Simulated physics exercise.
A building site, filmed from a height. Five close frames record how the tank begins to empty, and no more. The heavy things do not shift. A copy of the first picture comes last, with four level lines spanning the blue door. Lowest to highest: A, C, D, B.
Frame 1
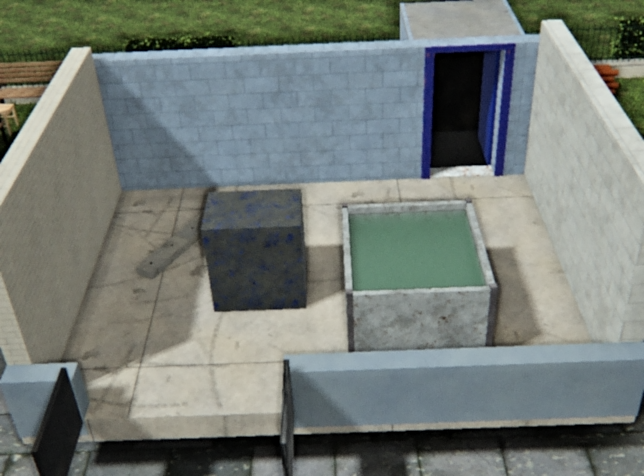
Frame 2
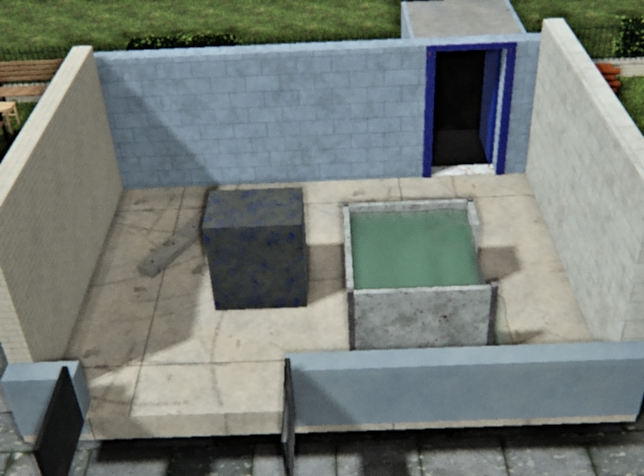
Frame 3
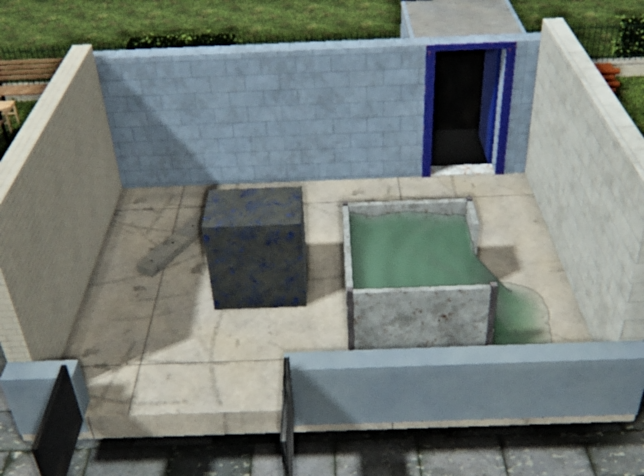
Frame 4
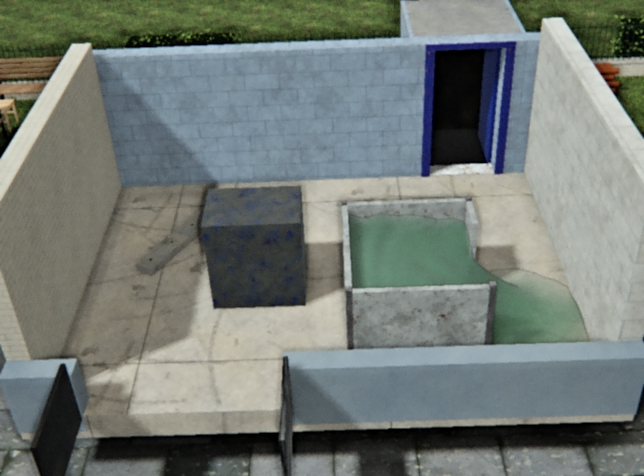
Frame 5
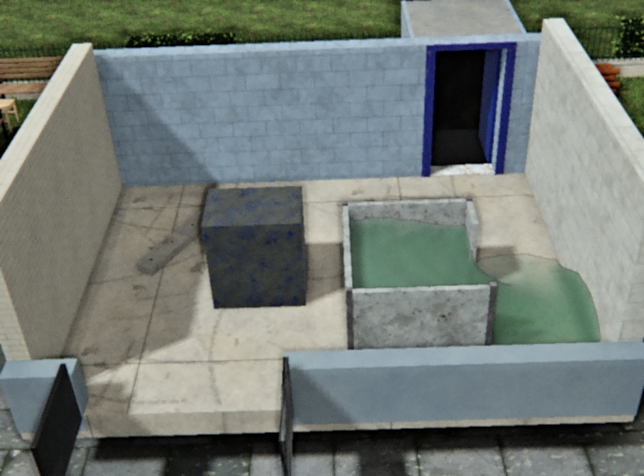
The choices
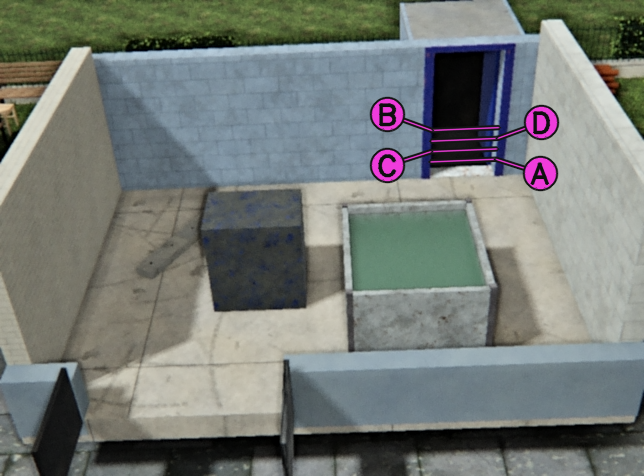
The clip opens on a roofless walled enclosure seen from above, with a dark block beside a stone tank of still green water. The tank's right side gives way and water pours out onto the floor. The puddle spreads toward the right wall while the level in the tank lowers.
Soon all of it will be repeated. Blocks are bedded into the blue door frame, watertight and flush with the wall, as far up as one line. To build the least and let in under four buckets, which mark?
Go for A.
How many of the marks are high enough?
All four.
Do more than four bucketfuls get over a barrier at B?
No, that is safe.
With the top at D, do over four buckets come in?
No, not at all.
On the marked copy, A at (463, 160); B at (465, 129); C at (463, 150); D at (464, 139); from the bottom up A, C, D, B.
With A, a splash gets over, under a bucket.
With B, nothing gets over.
With C, nothing gets over.
With D, nothing gets over.
